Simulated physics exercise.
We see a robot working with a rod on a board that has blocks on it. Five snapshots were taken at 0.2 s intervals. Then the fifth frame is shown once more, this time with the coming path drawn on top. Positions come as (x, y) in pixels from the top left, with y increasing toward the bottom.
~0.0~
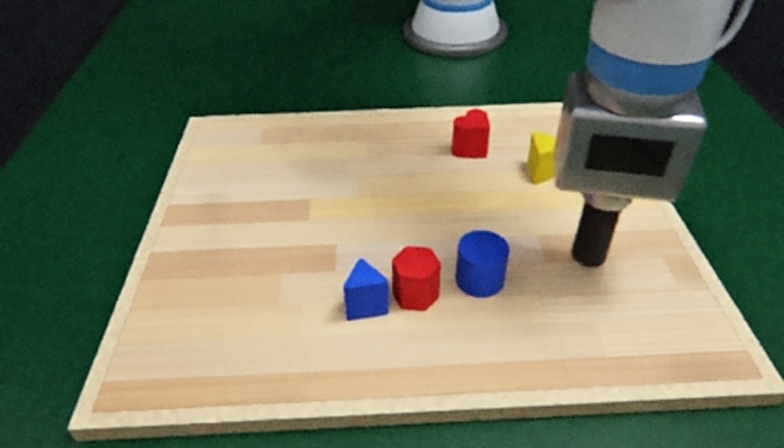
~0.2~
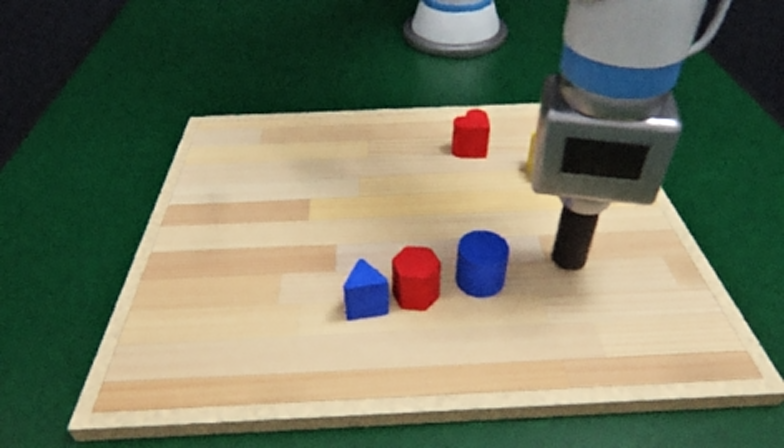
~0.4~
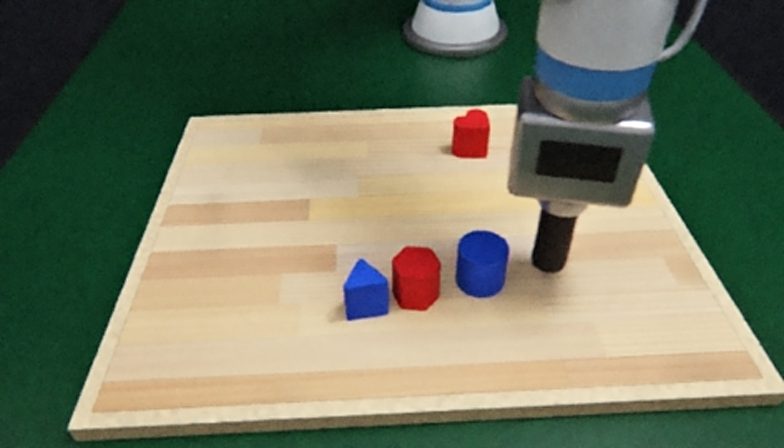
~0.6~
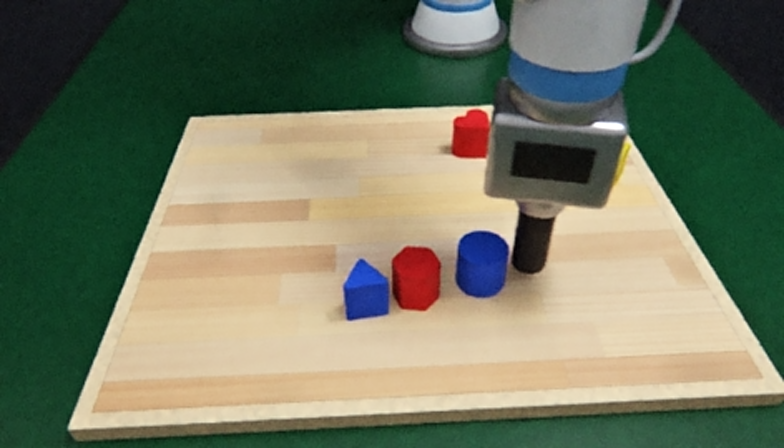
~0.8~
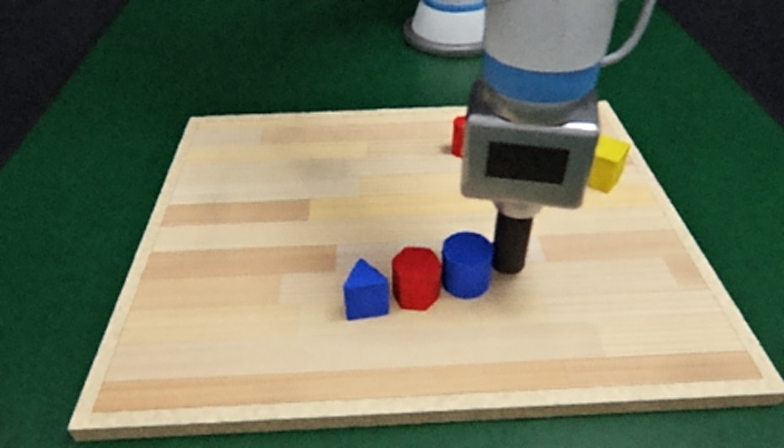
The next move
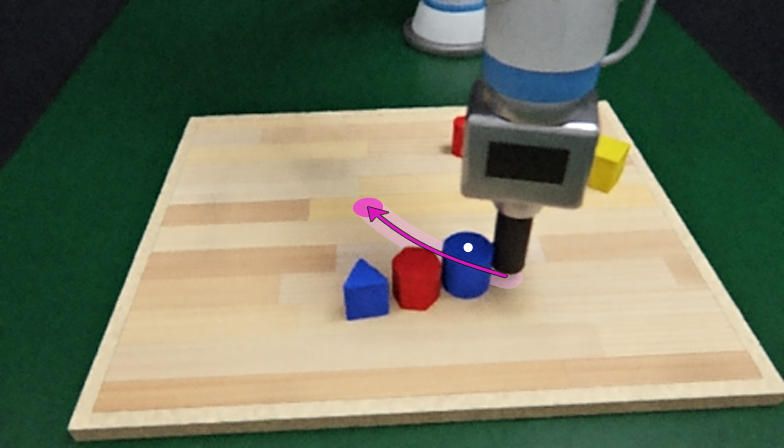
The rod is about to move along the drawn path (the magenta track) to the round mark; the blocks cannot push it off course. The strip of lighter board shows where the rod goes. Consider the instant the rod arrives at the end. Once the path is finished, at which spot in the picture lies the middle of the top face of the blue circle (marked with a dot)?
I'd expect the centre of its top face to be at (407, 239).
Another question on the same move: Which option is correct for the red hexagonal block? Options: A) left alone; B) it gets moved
That would be B.
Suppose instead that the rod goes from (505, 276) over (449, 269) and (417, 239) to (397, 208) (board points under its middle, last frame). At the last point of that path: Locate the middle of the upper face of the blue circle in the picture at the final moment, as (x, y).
I think it will end close to (400, 246).
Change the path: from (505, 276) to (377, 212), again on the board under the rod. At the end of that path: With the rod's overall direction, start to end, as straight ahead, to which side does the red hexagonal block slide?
It goes toward the left-hand side.
Path on the board, from (505, 276) via (450, 257) and (403, 234), ending at (368, 207); the dot is on the blue circle.
The first path, step by step. One third of the way, rod at (450, 244); blue triangle at (354, 282), turned 20° clockwise; red hexagonal block at (393, 272), turned 20° anticlockwise; blue circle at (420, 243).
Two thirds of the way, rod at (402, 220); blue triangle at (353, 283), turned 25° clockwise; red hexagonal block at (391, 273), turned 25° anticlockwise; blue circle at (407, 239).
At the end, rod at (367, 194); blue triangle at (353, 283), turned 25° clockwise; red hexagonal block at (391, 273), turned 25° anticlockwise; blue circle at (407, 239).
